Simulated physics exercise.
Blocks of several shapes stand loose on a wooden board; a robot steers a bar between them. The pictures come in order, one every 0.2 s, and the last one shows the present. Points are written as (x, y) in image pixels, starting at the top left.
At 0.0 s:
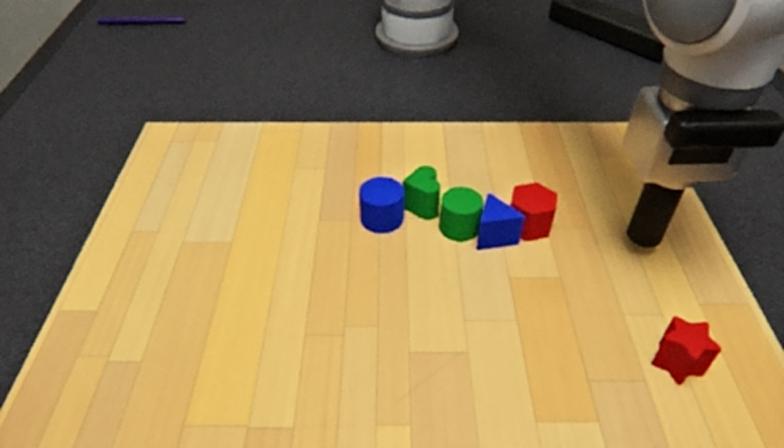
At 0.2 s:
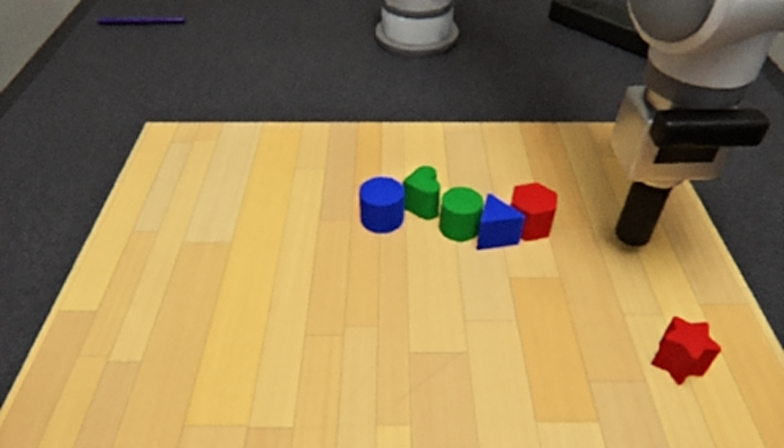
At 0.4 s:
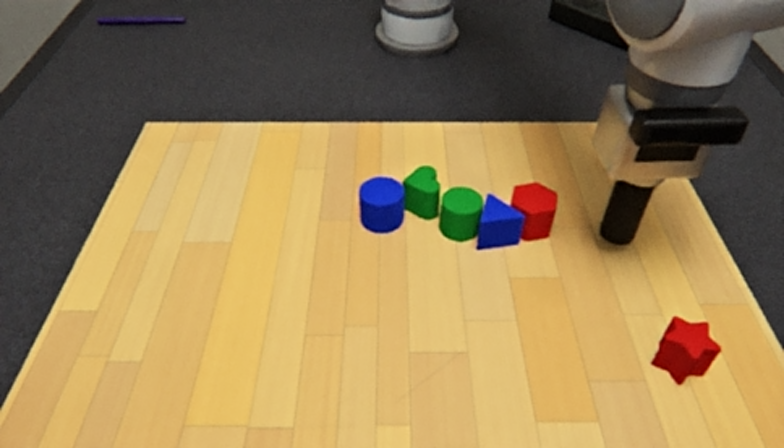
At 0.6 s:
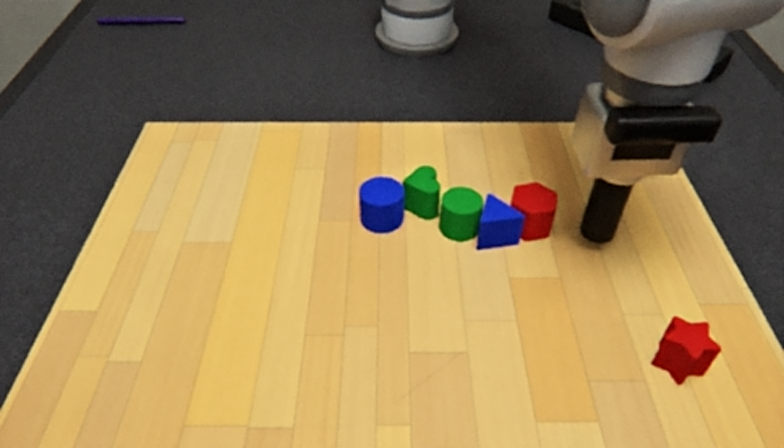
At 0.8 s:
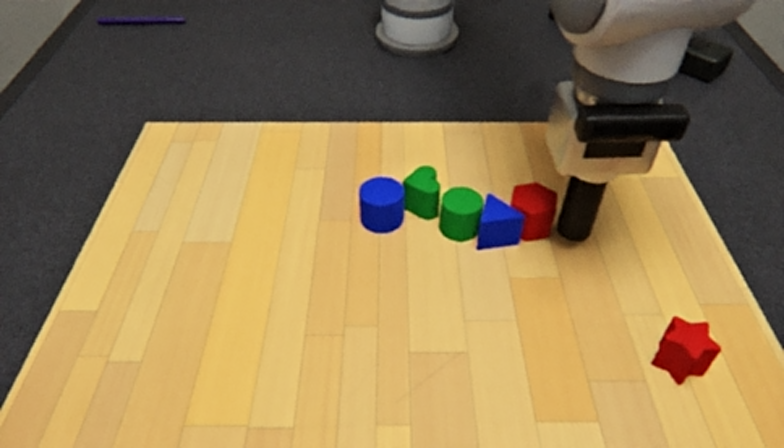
A pale wooden board on a dark surface is seen from above at an angle by a camera that stays still. A blue cylinder, a green heart-shaped block, a green cylinder, a blue triangular block and a red hexagonal block sit in a row near the upper middle, with a red star at lower right. The robot arm slides its black bar a short way left, close beside the unmoving red hexagonal block.
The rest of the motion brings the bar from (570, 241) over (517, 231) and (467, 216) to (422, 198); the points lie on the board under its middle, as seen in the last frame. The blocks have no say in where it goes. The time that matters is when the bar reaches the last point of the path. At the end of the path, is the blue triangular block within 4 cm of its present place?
Going by the path, yes.
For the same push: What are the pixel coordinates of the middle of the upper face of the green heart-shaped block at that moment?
(394, 169)
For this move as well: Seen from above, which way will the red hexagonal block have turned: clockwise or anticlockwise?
Prediction: Clockwise.
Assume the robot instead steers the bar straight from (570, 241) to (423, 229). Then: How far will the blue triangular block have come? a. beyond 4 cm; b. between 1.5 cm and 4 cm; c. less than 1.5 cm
a: Beyond 4 cm.
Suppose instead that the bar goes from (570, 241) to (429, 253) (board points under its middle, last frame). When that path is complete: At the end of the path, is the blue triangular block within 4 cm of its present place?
No - that is not the case.
The first path, step by step. One third of the way, bar at (518, 220); blue triangular block at (495, 211); red hexagonal block at (499, 180), turned 50° clockwise.
Two thirds of the way, bar at (467, 205); green heart-shaped block at (419, 177), turned 15° clockwise; green round block at (440, 202); blue triangular block at (484, 218); red hexagonal block at (479, 165), turned 95° clockwise.
At the end, bar at (423, 187); green heart-shaped block at (394, 169); green round block at (435, 203); blue triangular block at (484, 218); red hexagonal block at (478, 164), turned 105° clockwise.
